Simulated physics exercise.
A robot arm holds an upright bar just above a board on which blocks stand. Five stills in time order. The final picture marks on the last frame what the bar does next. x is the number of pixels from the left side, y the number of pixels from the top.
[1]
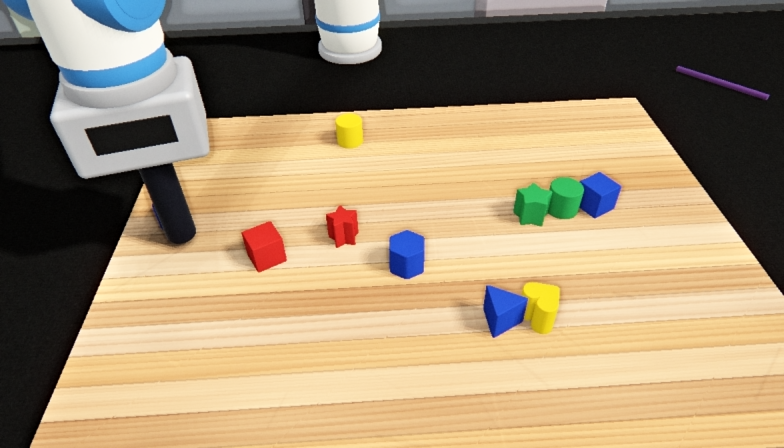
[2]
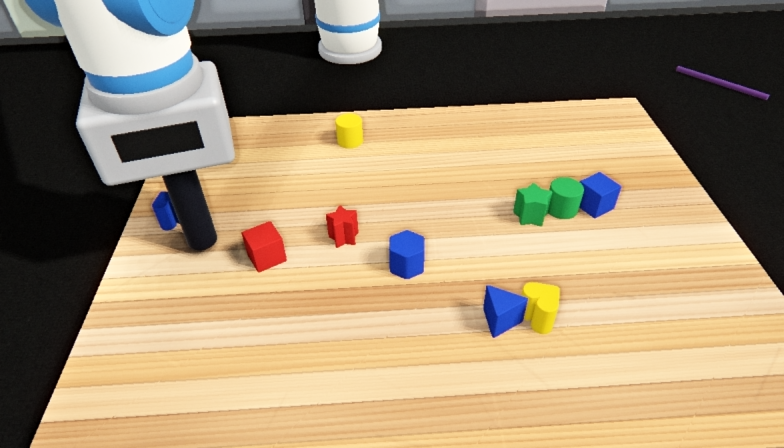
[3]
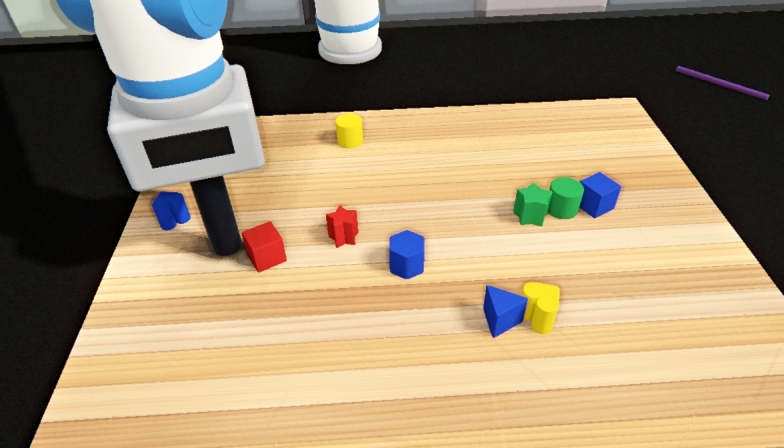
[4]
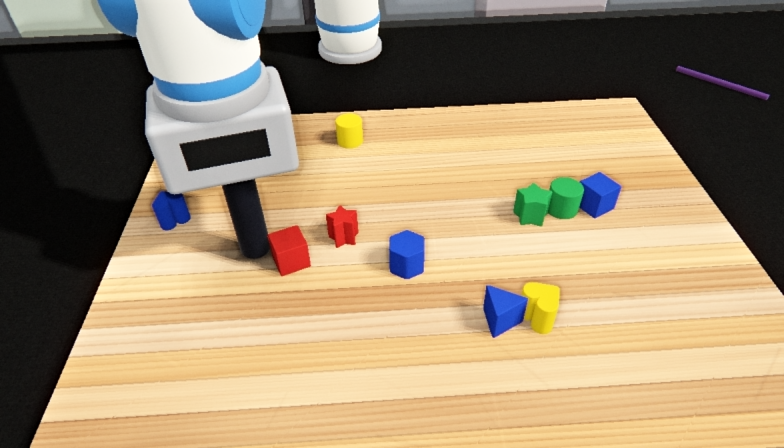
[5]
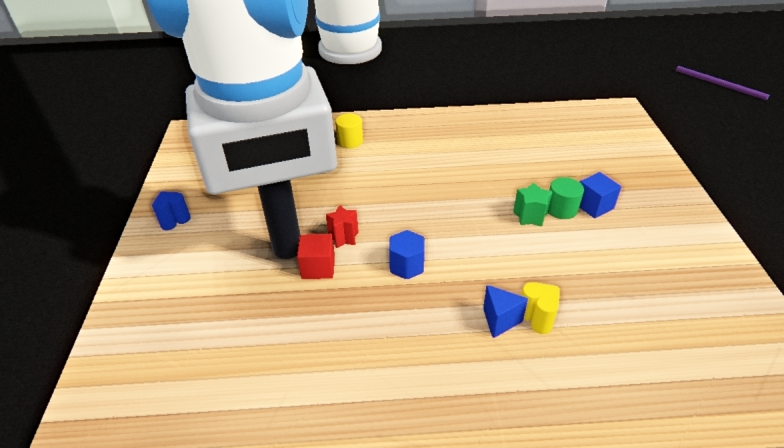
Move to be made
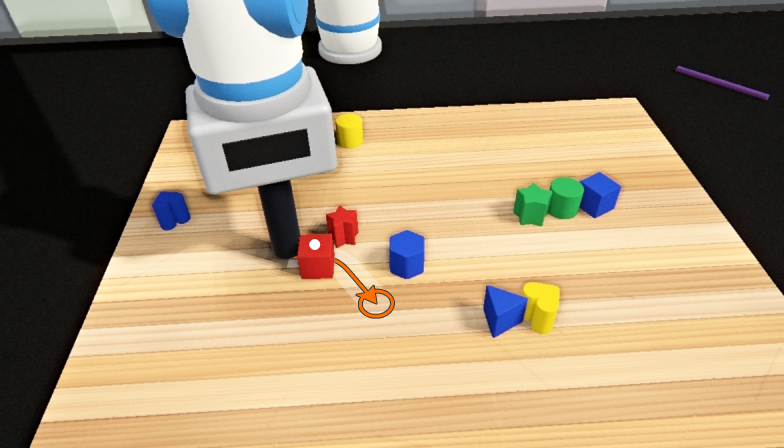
Robot arm moving its black bar rightward across a wooden board, meeting a red cube and pushing it beside a red star.
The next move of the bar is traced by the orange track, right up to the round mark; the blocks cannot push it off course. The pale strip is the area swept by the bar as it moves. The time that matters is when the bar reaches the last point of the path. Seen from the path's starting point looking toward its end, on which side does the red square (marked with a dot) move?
Its sideways move is to the right.
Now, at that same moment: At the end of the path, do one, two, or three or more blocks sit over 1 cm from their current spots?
By the end, one block will have moved.
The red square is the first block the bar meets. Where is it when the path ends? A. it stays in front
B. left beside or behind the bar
The correct letter is A.
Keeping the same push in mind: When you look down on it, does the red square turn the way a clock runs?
Yes, it checks out.
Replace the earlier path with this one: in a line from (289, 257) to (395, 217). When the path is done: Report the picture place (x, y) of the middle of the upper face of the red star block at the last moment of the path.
Somewhere near (418, 188).
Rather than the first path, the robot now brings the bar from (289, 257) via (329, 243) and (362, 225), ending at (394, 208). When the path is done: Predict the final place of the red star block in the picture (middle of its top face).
Just about (416, 180).
Path on the board, from (289, 257) over (328, 258) and (354, 278) to (376, 303); the dot is on the red square.
What follows on the original path. One third of the way, bar (327, 252); red square (340, 255), turned 60° clockwise.
Two thirds of the way, bar (354, 272); red square (363, 279), turned 80° clockwise.
At the end, bar (376, 297); red square (385, 307), turned 90° clockwise; red star block in place.
